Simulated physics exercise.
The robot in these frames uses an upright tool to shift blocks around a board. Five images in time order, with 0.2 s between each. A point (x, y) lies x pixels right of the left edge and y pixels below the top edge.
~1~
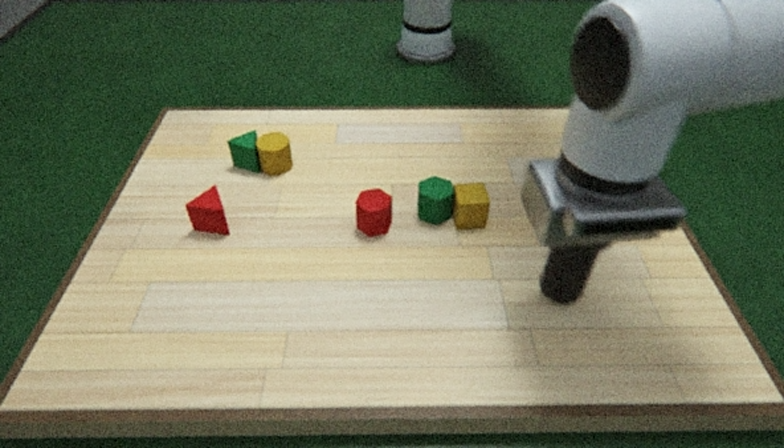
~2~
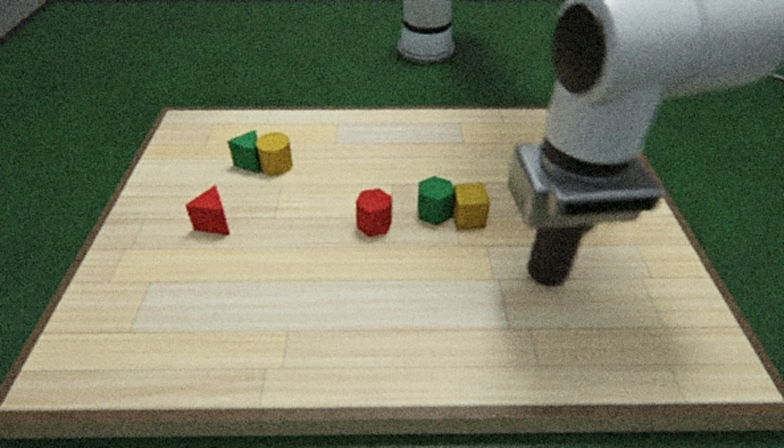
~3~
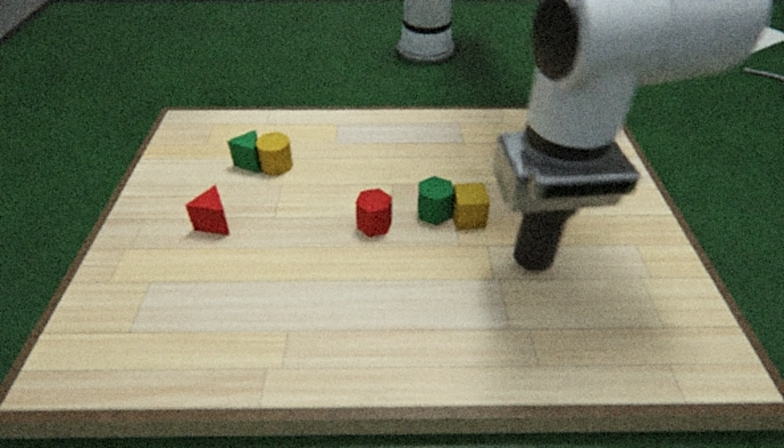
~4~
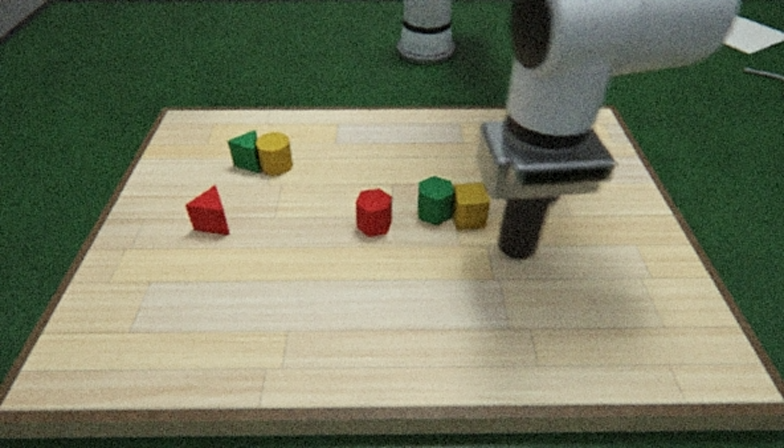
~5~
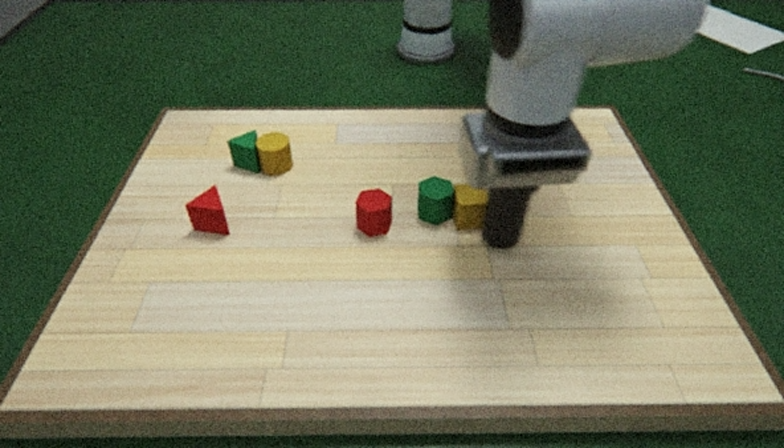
A robot arm moves its upright tool left across the board toward a yellow block.
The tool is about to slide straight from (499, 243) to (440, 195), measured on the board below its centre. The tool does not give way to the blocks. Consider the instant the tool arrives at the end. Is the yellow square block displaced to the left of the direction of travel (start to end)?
My answer is no.
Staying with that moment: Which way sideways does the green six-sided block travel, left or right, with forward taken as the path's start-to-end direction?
Left-hand side.
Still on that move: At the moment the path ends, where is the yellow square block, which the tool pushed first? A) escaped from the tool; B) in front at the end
The answer is B.
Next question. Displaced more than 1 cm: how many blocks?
Blocks that move over 1 cm: Two.
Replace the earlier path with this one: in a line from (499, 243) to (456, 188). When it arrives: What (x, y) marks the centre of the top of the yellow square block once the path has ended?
Expect it around (430, 153).
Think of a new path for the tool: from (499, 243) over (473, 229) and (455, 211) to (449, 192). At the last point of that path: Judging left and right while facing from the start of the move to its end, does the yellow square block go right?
Yes, I think so.
What follows on the original path. One third of the way, tool at (478, 218); green six-sided block at (432, 186), turned 15° anticlockwise; yellow square block at (463, 180), turned 15° anticlockwise.
Two thirds of the way, tool at (459, 202); green six-sided block at (424, 184), turned 30° anticlockwise; yellow square block at (450, 164).
At the end, tool at (441, 188); red six-sided block in place; green six-sided block at (412, 180), turned 80° anticlockwise; yellow square block at (438, 150).
